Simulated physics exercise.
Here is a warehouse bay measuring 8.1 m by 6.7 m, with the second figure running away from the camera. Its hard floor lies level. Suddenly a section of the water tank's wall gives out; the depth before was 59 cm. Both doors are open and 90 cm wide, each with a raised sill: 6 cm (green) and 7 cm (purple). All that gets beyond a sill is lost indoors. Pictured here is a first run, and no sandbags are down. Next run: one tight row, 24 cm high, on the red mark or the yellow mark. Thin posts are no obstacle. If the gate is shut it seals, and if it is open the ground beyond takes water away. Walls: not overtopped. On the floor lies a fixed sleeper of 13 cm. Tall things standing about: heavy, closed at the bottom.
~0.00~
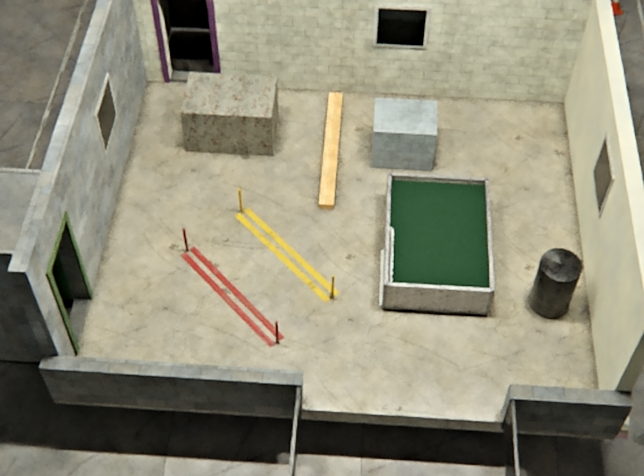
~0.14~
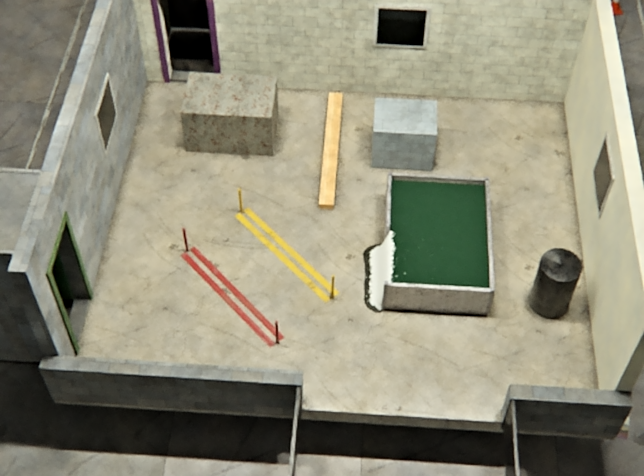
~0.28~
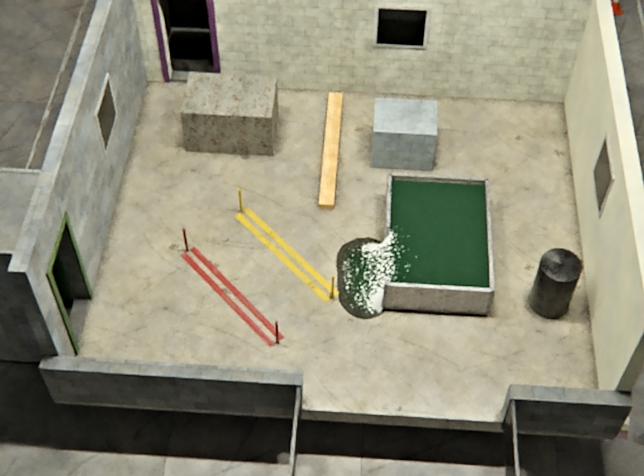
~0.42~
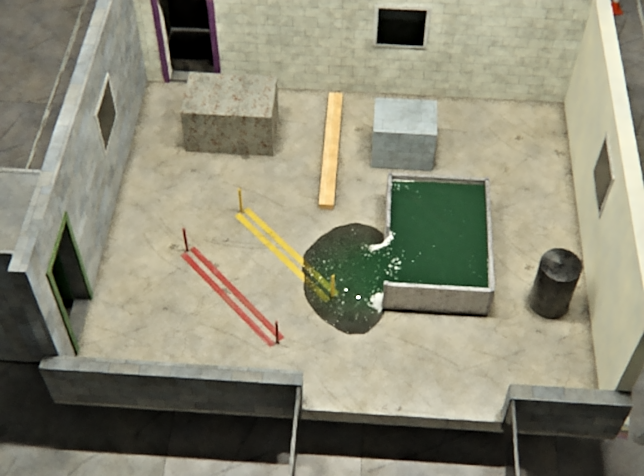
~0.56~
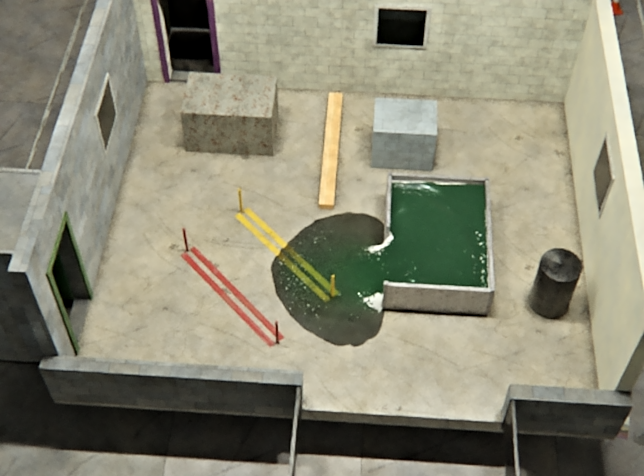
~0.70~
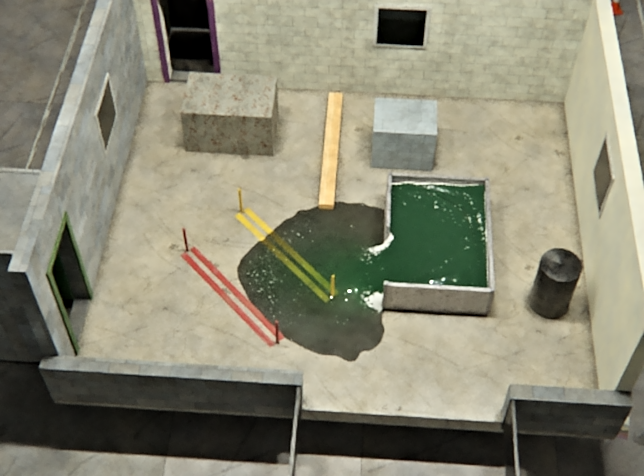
The clip shows a walled bay with a tank of green water whose left side breaks open; water pours out leftward and spreads across the pale floor in a widening dark pool, covering the yellow stripes and reaching the red ones.
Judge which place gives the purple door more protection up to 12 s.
More protection comes from yellow.
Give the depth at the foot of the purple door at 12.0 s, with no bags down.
It comes to some 7.5 cm deep at that spot.
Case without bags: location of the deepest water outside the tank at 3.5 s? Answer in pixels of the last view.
Around (112, 352).
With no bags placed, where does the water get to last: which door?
Purple.
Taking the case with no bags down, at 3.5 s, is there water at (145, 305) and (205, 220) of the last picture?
Point 1: Submerged; point 2: Submerged.
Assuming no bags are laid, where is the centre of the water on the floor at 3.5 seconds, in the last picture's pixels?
I'd say somewhere about (282, 266).
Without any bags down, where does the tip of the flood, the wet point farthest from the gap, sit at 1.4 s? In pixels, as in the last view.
The farthest wet point sits close to (117, 285).
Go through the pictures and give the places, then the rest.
In the first frame, still water, 59 cm deep, in the water tank at (438, 232).
In the second frame, water pours out at (387, 270) and has run 0.6 m, to (378, 248); typically 9 cm deep outside, 59 cm at the water tank's back.
In the third frame, water pours out at (387, 271) and has run 0.9 m, to (346, 249); typically 10 cm deep outside, 59 cm at the water tank's back.
In the fourth frame, water pours out at (387, 273) and has run 1.4 m, to (310, 256); typically 7 cm deep outside, 59 cm at the water tank's back.
In the fifth frame, the front is at (277, 265), 1.8 m from the gap at (387, 272); 3.2 m2 of floor is under water; 54 cm left at the back of the water tank.
In the sixth frame, the front is at (244, 266), 2.4 m from the gap at (387, 272); 4.6 m2 of floor is under water; 49 cm left at the back of the water tank.
After 1.4 s water covers 25 % of the floor and is deepest (34 cm) near (380, 292) in the run without bags; in at the purple door, 0 L with no bags, 0 L with the row on red, 0 L on yellow.
After 2.2 s water covers 40 % of the floor and is deepest (25 cm) near (380, 292) in the run without bags; in at the purple door, 0 L with no bags, 0 L with the row on red, 0 L on yellow.
After 3.5 s water covers 40 % of the floor and is deepest (24 cm) near (112, 352) in the run without bags; in at the purple door, 0 L with no bags, 0 L with the row on red, 0 L on yellow.
After 7.0 s water covers 50 % of the floor and is deepest (12 cm) near (148, 81) in the run without bags; in at the purple door, 16 L with no bags, 79 L with the row on red, 5 L on yellow.
After 12.0 s water covers 60 % of the floor and is deepest (10 cm) near (321, 104) in the run without bags; in at the purple door, 36 L with no bags, 96 L with the row on red, 11 L on yellow.
